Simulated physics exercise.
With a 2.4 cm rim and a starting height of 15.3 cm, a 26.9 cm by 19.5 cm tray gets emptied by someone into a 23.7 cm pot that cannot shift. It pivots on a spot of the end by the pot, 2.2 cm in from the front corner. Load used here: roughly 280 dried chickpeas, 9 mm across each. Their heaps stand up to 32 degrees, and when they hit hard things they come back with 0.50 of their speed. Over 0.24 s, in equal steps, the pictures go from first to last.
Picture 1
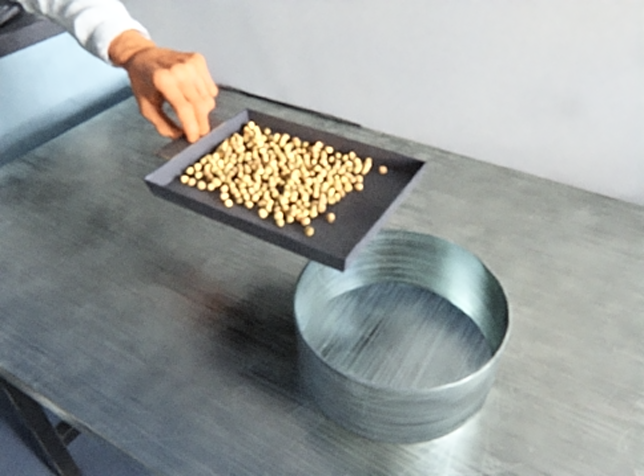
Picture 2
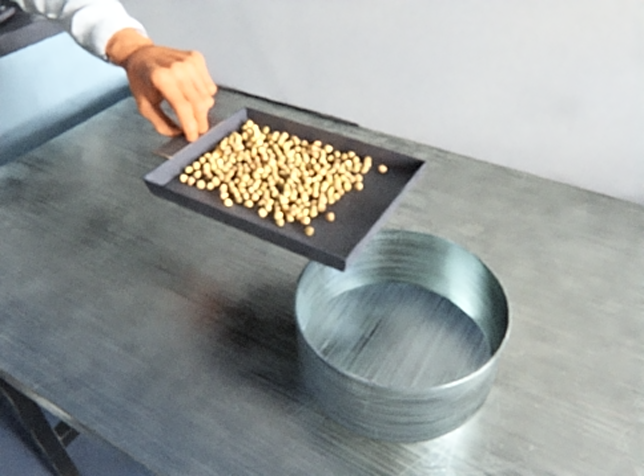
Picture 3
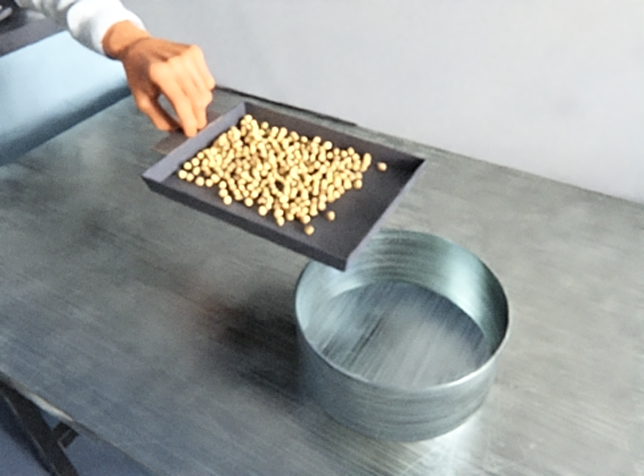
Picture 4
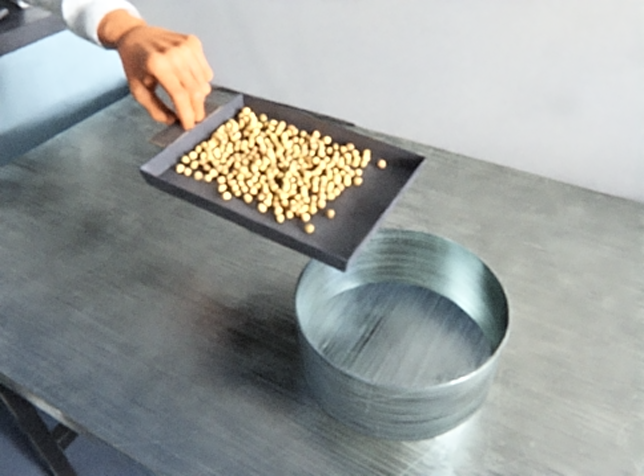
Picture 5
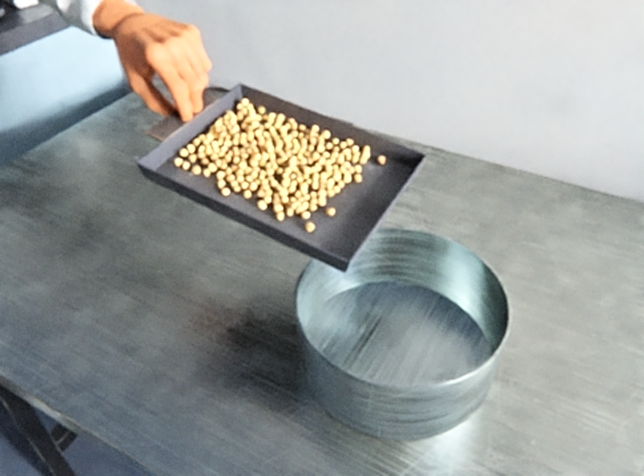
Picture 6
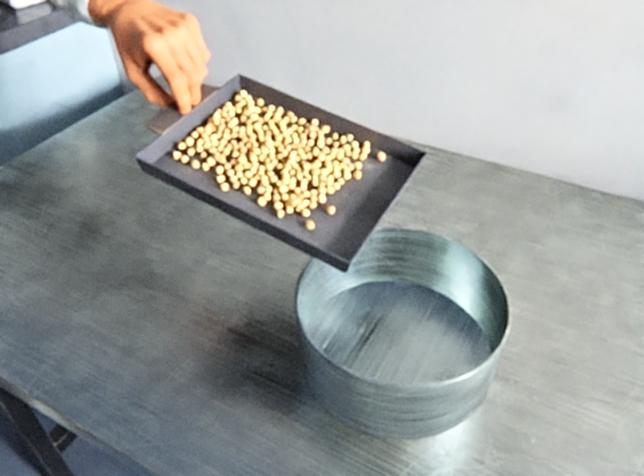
On a grey tabletop, a hand held a dark, shallow tray of dried chickpeas above a round metal pot and slowly raised its left end a little, while the chickpeas stayed bunched together.
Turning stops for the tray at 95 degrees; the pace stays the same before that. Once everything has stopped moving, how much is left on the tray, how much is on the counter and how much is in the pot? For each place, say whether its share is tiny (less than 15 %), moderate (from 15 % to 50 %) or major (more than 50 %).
At the end, left on the tray: I'd expect little or nothing. Counter: I'd expect little or nothing. Pot: I'd expect the greater amount.
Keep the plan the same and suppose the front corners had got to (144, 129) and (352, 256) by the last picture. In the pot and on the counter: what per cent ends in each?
In the pot: 70 per cent; on the counter: 30 per cent.
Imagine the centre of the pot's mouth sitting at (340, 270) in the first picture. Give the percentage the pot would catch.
I'd expect near 85 per cent.
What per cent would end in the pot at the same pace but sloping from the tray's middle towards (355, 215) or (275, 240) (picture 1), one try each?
First try: Around 90 percent; second try: Around 35 percent.
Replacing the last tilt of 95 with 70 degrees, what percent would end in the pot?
That would give about 10 per cent.
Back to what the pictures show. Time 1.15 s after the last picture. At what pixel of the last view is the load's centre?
(361, 204) or thereabouts.
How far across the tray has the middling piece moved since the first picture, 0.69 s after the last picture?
By then it sits near 11 cm from where it began.
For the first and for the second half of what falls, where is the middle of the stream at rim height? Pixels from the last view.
Early half: About (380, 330); late half: (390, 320).
Then, 0.69 s after the last picture, tilt 50 degrees; the tray holds 100 %, the pot 0 %.
Then, 1.15 s after the last picture, tilt 76 degrees; the tray holds 90 %, the pot 10 %.
Then, 1.69 s after the last picture, tilt 95 degrees; the tray holds 25 %, the pot 70 %.
In the end, tray 0 %, counter 0 %, pot 100 %.
